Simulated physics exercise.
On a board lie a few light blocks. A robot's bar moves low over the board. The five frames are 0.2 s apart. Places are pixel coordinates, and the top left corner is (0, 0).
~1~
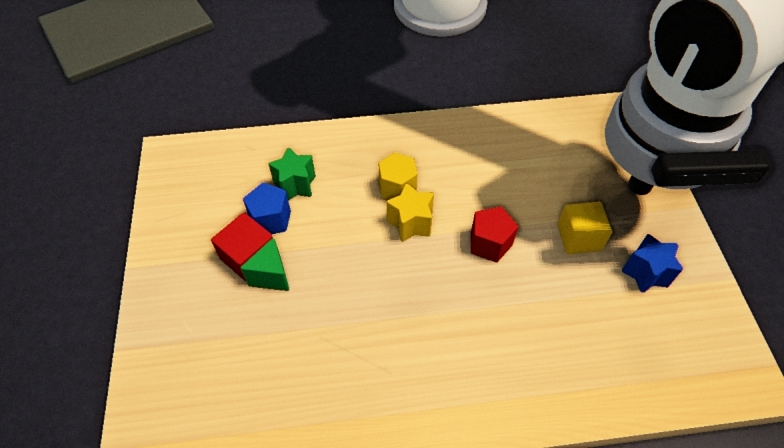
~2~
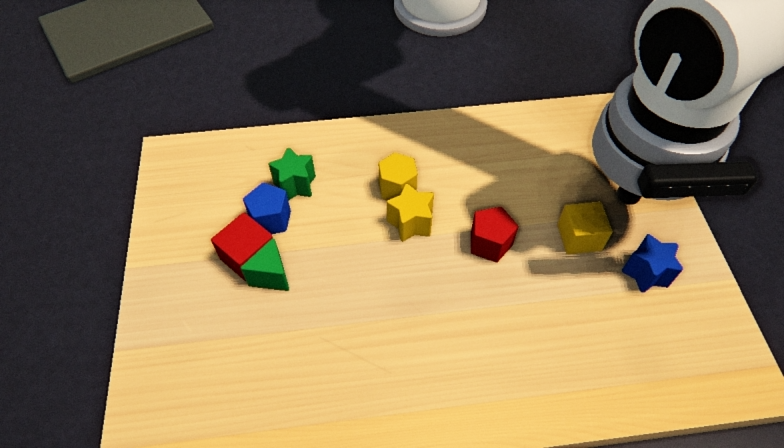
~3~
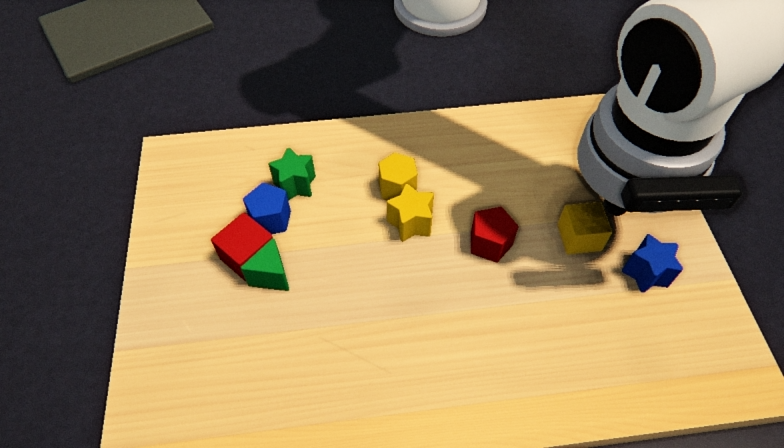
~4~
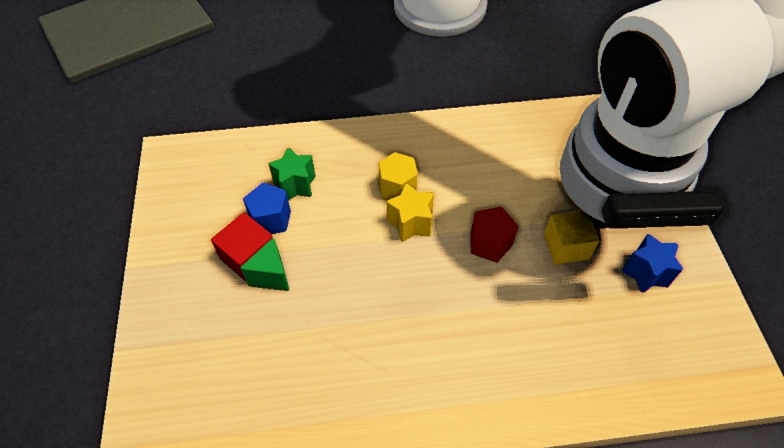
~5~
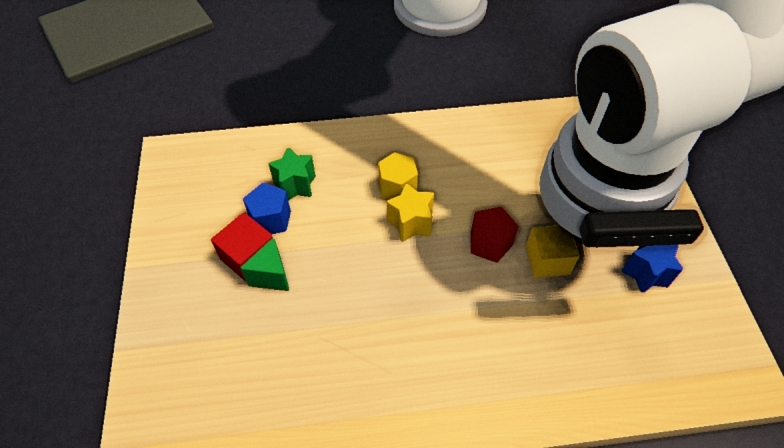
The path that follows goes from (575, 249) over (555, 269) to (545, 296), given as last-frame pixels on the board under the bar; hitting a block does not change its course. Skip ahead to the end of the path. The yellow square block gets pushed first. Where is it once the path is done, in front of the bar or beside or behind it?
I think it loses its spot in front.
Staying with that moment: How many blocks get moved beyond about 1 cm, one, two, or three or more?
My guess is one.
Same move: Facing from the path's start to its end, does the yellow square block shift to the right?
It seems so.
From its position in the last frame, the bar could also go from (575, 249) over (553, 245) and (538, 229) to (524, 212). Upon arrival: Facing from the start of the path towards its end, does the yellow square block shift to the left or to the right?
Answer: Leftward.
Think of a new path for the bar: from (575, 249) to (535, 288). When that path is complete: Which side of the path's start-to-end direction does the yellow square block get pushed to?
It goes toward the right-hand side.
What follows on the original path. Halfway along, bar (561, 256); yellow square block (530, 260).
At the end, bar (551, 283); red pentagon still; yellow square block (520, 267), turned 25° clockwise.
